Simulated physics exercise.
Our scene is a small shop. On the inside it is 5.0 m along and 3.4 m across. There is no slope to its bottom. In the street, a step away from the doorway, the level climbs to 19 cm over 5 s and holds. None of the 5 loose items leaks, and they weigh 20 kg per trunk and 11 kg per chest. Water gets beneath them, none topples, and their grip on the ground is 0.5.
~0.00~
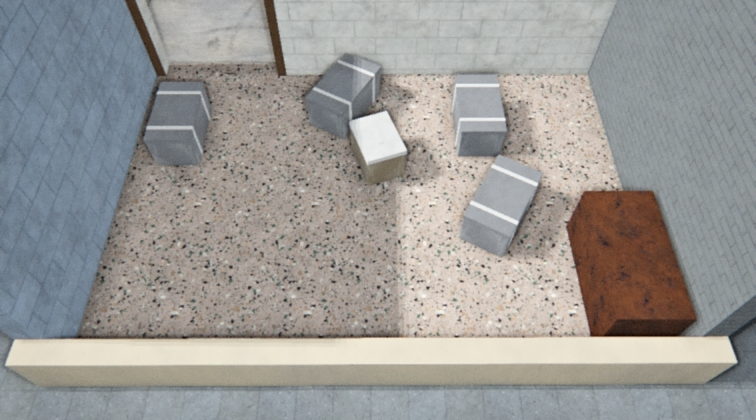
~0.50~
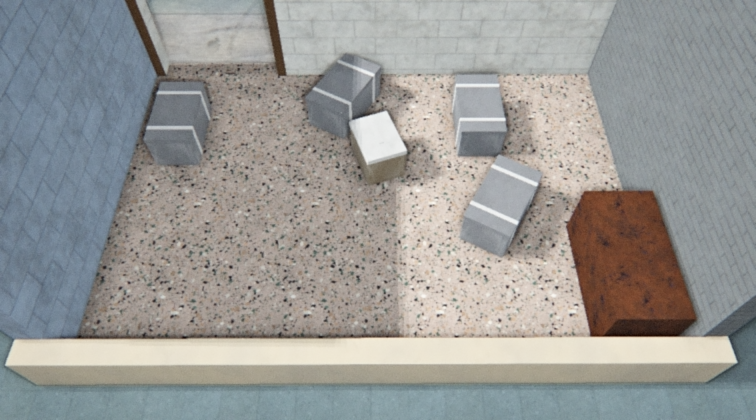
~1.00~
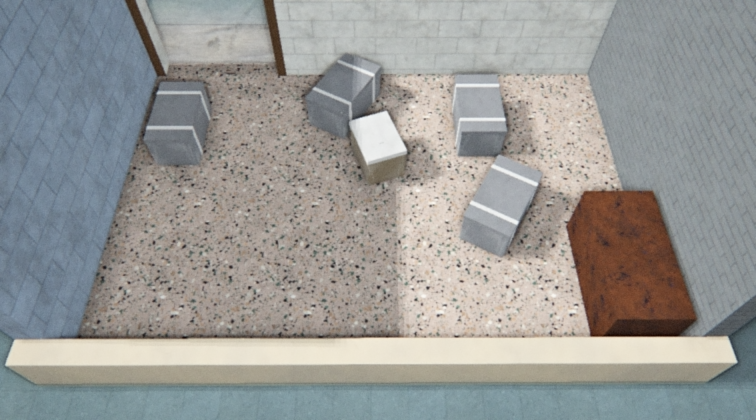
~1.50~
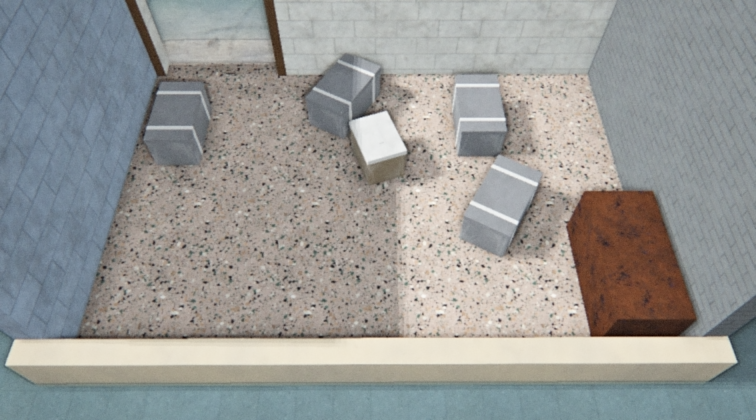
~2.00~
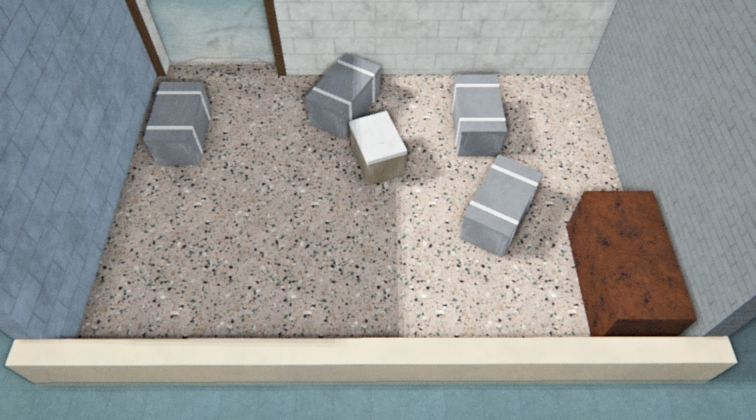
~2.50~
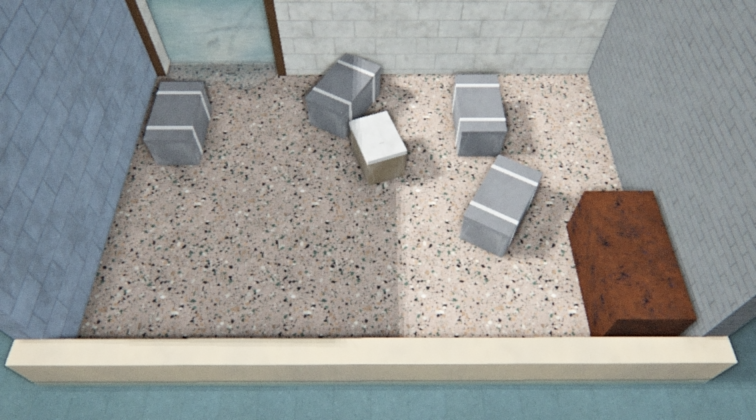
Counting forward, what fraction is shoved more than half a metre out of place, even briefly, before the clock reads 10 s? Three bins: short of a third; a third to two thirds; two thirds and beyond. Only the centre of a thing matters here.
The tally is a small minority.
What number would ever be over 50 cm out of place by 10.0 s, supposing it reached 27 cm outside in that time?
Count under that change: 2.
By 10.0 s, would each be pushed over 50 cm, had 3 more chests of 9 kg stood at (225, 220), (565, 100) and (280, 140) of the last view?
Note: Item 1 above threshold; item 2 below threshold; item 3 above threshold.
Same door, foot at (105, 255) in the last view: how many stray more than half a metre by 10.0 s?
Then it comes to 2.
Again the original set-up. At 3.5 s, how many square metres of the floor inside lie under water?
Close to 1.0 m2, I'd say.
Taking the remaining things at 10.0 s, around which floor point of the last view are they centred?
Close to (391, 181).
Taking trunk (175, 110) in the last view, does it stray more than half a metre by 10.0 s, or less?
I'd call it farther.
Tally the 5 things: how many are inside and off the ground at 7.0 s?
Then: 0.
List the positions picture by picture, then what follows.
In the first frame, a trunk at (174, 110) rests on the ground; a chest at (377, 136) rests on the ground; 0.0 m2 under water; 0 of 5 have shifted.
In the second frame, a trunk at (174, 110), on the bottom; a chest at (377, 136) rests on the ground; water covers 0.0 m2; 0 of 5 have shifted.
In the third frame, a trunk at (174, 110), on the bottom; a chest at (377, 136), on the bottom; 0.0 m2 under water; 0 of 5 have shifted.
In the fourth frame, a trunk at (174, 110), on the bottom; a chest at (377, 136) rests on the ground; water covers 0.0 m2; 0 of 5 have shifted.
In the fifth frame, a trunk at (174, 110) rests on the ground; a chest at (377, 136) rests on the ground; water covers 0.0 m2; 0 of 5 have shifted.
In the sixth frame, a trunk at (174, 110), on the bottom; a chest at (377, 136), on the bottom; water covers 0.2 m2; 0 of 5 have shifted.
After 3.5 s 0 of 5 are over 50 cm from their spots; 0 afloat.
After 4.5 s 0 of 5 are over 50 cm from their spots; 0 afloat.
After 7.0 s 1 of 5 are over 50 cm from their spots; 0 afloat.
After 10.0 s 1 of 5 are over 50 cm from their spots, and 1 have been at some point; 1 afloat.
